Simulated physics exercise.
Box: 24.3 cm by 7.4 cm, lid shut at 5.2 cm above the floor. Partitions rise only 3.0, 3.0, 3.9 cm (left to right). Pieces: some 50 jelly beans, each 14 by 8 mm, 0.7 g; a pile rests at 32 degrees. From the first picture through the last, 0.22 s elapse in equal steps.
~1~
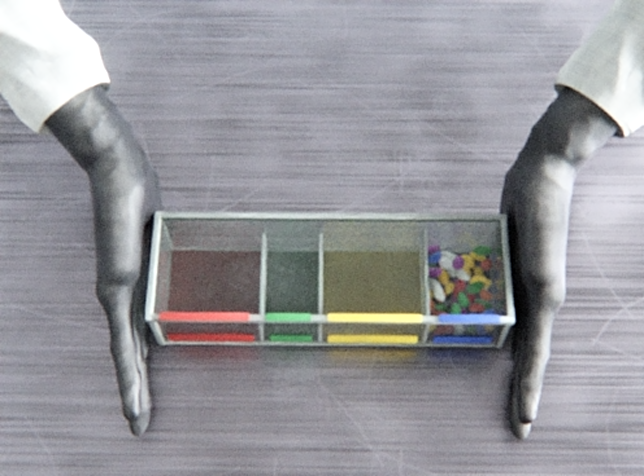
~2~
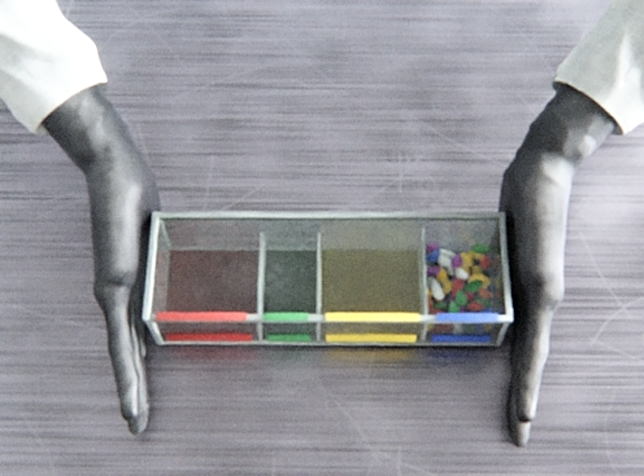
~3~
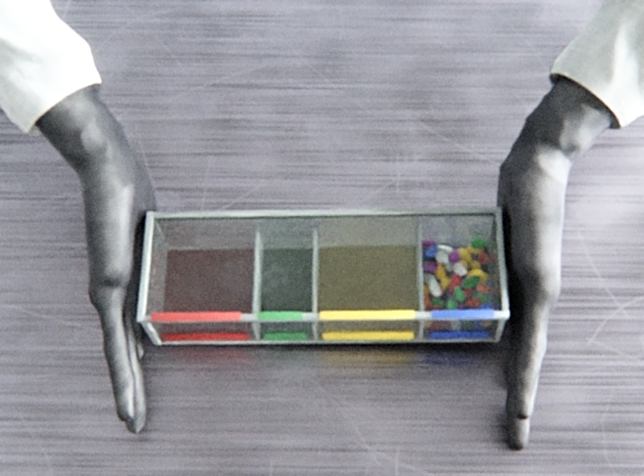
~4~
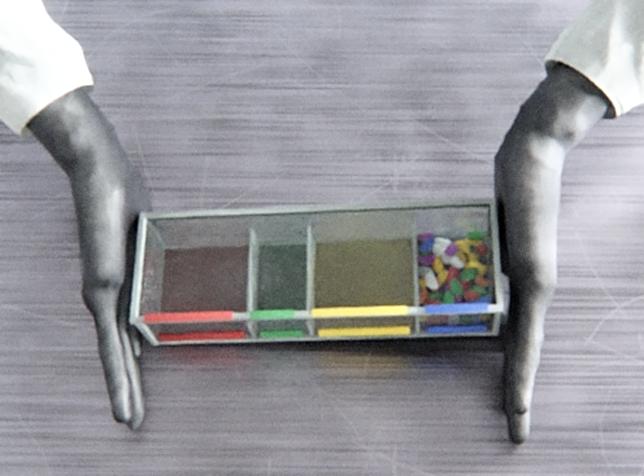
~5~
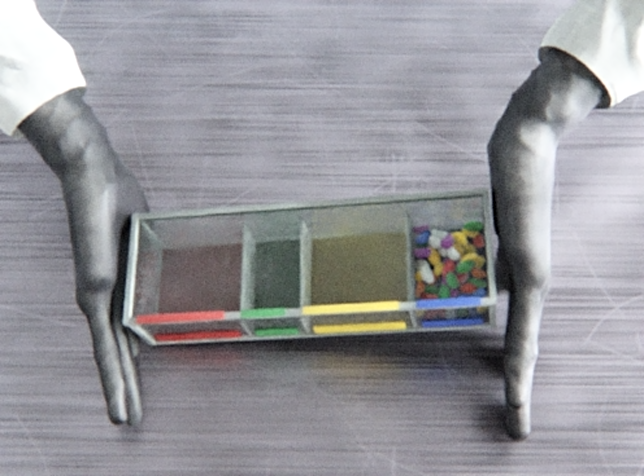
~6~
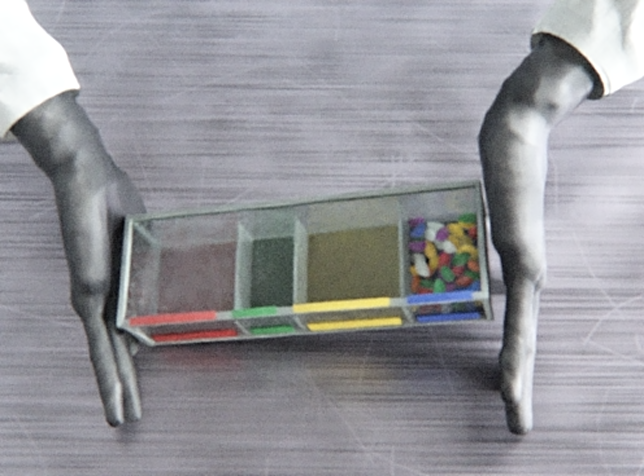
A clear box with colourful jelly beans piled in its blue-marked right section was held between two dark hands, which shifted slightly left and gradually tilted it, the right end rising above the left.
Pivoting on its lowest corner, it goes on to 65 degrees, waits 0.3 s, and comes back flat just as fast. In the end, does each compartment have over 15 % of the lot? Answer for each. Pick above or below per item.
Red compartment = below; blue compartment = above; green compartment = below; yellow compartment = below.
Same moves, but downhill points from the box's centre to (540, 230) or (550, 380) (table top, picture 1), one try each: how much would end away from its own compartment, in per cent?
That would be close to 0 per cent and then close to 0 per cent.
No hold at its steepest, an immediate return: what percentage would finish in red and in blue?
Then red keeps 0% and blue keeps 100%.
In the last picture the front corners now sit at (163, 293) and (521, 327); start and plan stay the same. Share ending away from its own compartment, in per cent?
That would be some 0 in a hundred.
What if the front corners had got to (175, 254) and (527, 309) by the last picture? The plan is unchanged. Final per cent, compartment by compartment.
Per cent at the end: Red 0; blue 100; green 0; yellow 0.
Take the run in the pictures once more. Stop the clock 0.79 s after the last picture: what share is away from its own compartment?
Roughly 0 percent.
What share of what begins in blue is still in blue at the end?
Fraction kept: Approx. 100 %.
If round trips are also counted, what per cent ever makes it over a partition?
The share is close to 0 percent.
Then, 0.79 s after the last picture, tilt 65 degrees; blue 100 %.
Then, 1.32 s after the last picture, tilt 35 degrees; blue 100 %.
Then, 1.92 s after the last picture, tilt 0 degrees; blue 100 %.
In the end, red 0 %, blue 100 %, green 0 %, yellow 0 %.
